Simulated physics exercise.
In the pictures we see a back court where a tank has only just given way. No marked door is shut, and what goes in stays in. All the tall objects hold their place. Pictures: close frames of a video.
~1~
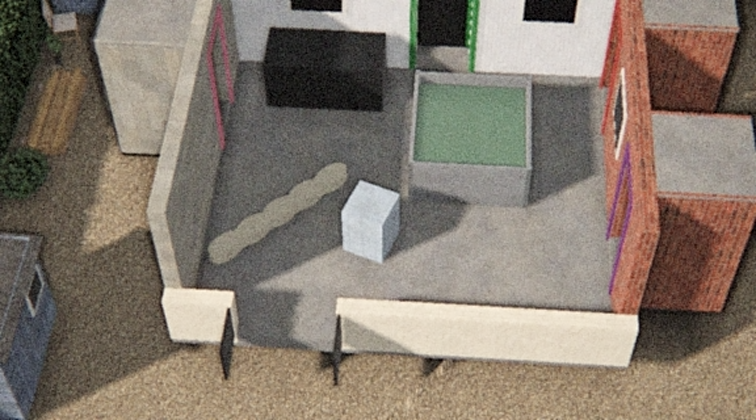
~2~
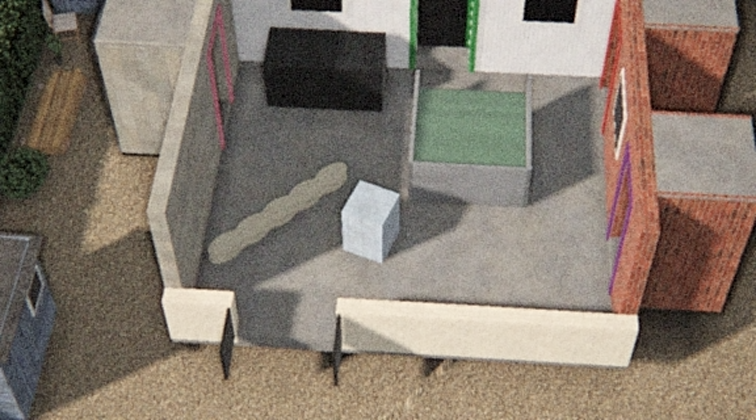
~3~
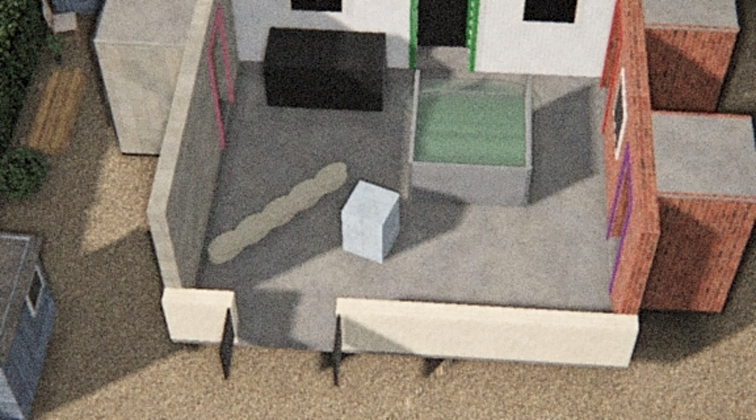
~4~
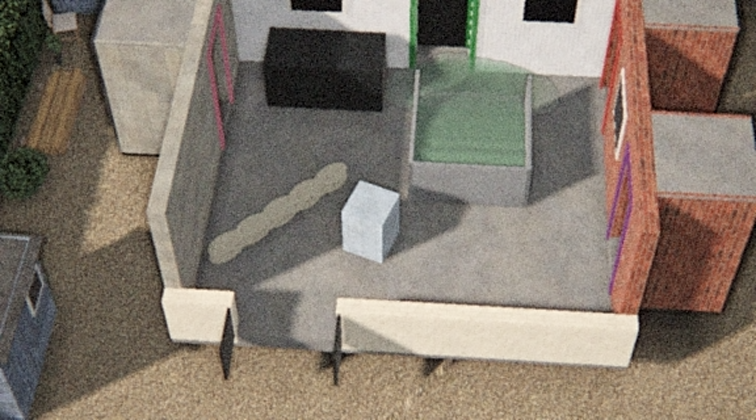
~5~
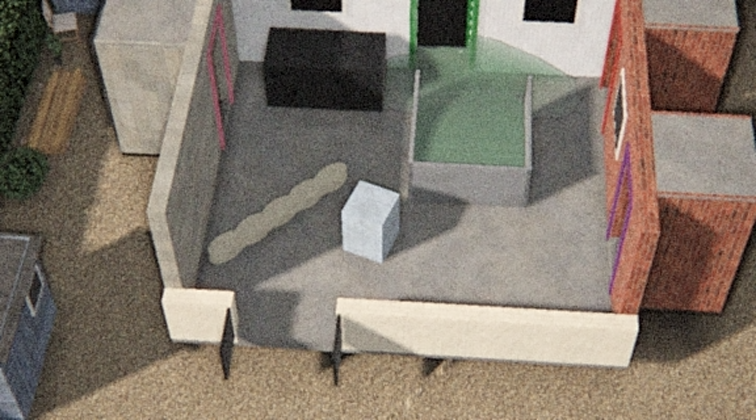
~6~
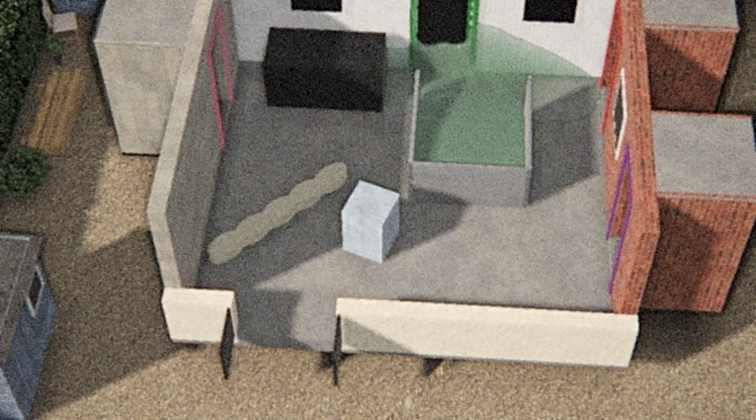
In a walled back court seen from above, green water sits in an open grey tank, then pours out through its far side and spreads across the ground to the white wall and green-framed doorway behind.
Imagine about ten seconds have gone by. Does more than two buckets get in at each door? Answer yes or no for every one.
Red door: Yes, purple door: No, pink door: No, green door: Yes.
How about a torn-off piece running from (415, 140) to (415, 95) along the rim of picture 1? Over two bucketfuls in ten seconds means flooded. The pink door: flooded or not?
Note on pink - it gets too much.
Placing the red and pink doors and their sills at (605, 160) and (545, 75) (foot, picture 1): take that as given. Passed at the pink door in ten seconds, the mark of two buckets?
I'd say the pink one tops it.
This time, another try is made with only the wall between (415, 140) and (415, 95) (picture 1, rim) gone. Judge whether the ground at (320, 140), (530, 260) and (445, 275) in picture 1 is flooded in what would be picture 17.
Taken in turn they're swamped, unwetted and unwetted.
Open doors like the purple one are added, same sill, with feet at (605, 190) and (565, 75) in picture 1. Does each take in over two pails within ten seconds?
Well, the first one doesn't reach it and the next one tops it.
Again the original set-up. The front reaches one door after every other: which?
My answer: The purple door.
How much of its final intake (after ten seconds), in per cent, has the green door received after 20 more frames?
About 100 per cent.
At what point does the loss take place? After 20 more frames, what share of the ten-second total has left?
Roughly 65 percent.
A moment on, water covers 15 % of the floor; the red door over two buckets in, the purple door not reached, the pink door not reached, the green door far over two buckets in.
Next, water covers 35 % of the floor; the red door far over two buckets in, the purple door not reached, the pink door wet at the sill, nothing in, the green door far over two buckets in.
Then, water covers 80 % of the floor; the red door far over two buckets in, the purple door wet at the sill, nothing in, the pink door wet at the sill, nothing in, the green door far over two buckets in.
Later, water covers 90 % of the floor; the red door far over two buckets in, the purple door wet at the sill, nothing in, the pink door wet at the sill, nothing in, the green door far over two buckets in.
In the end, water covers 95 % of the floor; the red door far over two buckets in, the purple door wet at the sill, nothing in, the pink door wet at the sill, nothing in, the green door far over two buckets in.
